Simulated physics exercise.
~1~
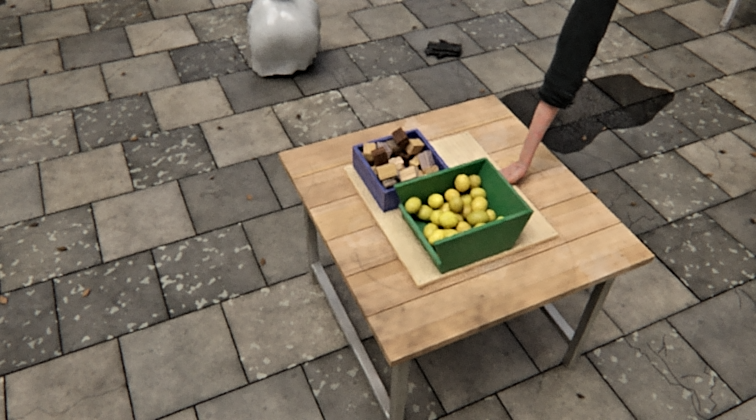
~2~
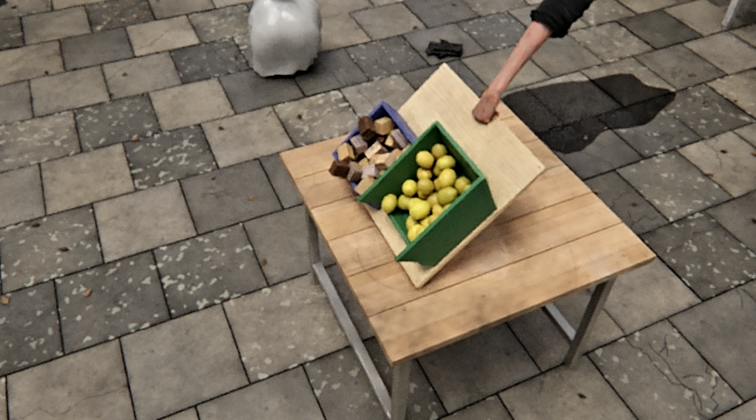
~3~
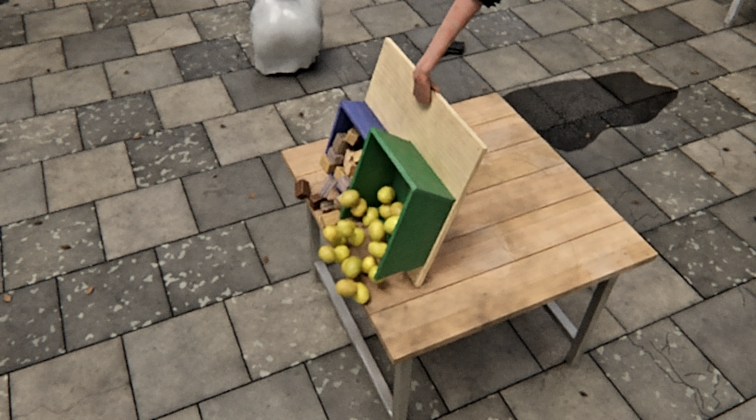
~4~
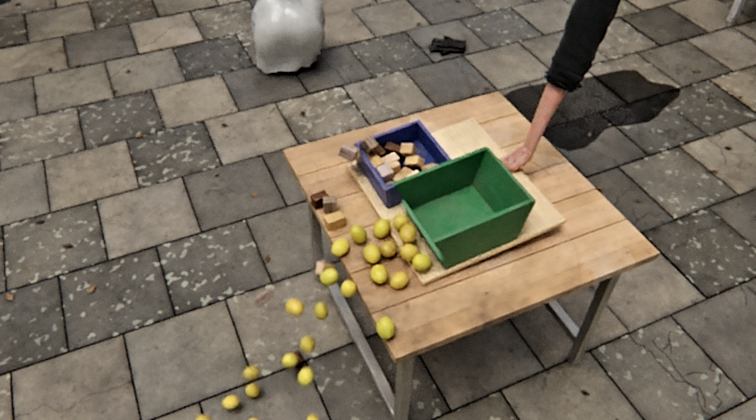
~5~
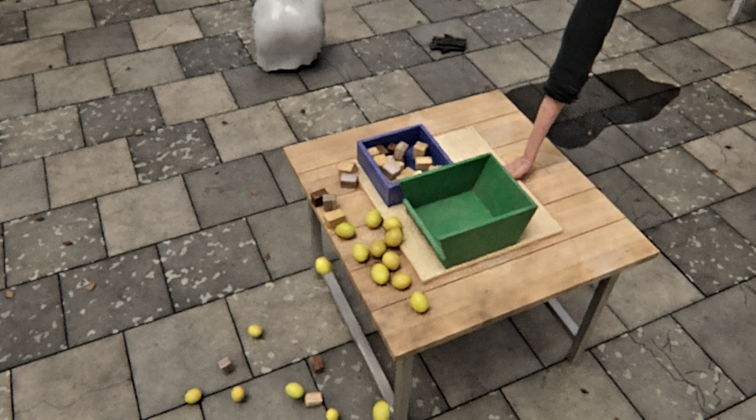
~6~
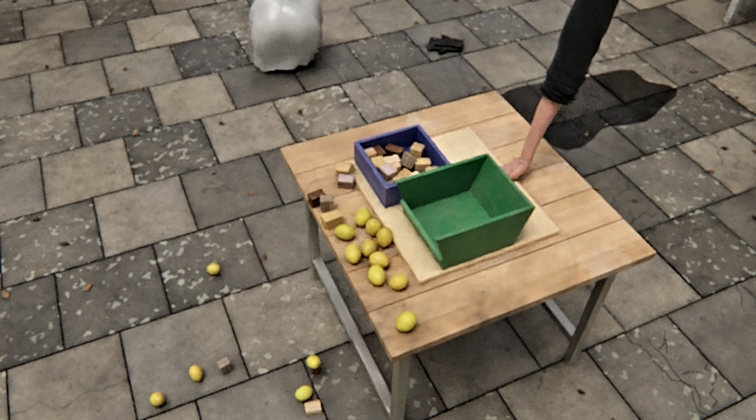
A hand tipped up a board holding a green crate of lemons and a blue crate of wooden blocks, spilling nearly all the lemons and some blocks leftward, then lowered it flat, leaving pieces scattered across the table and paving.
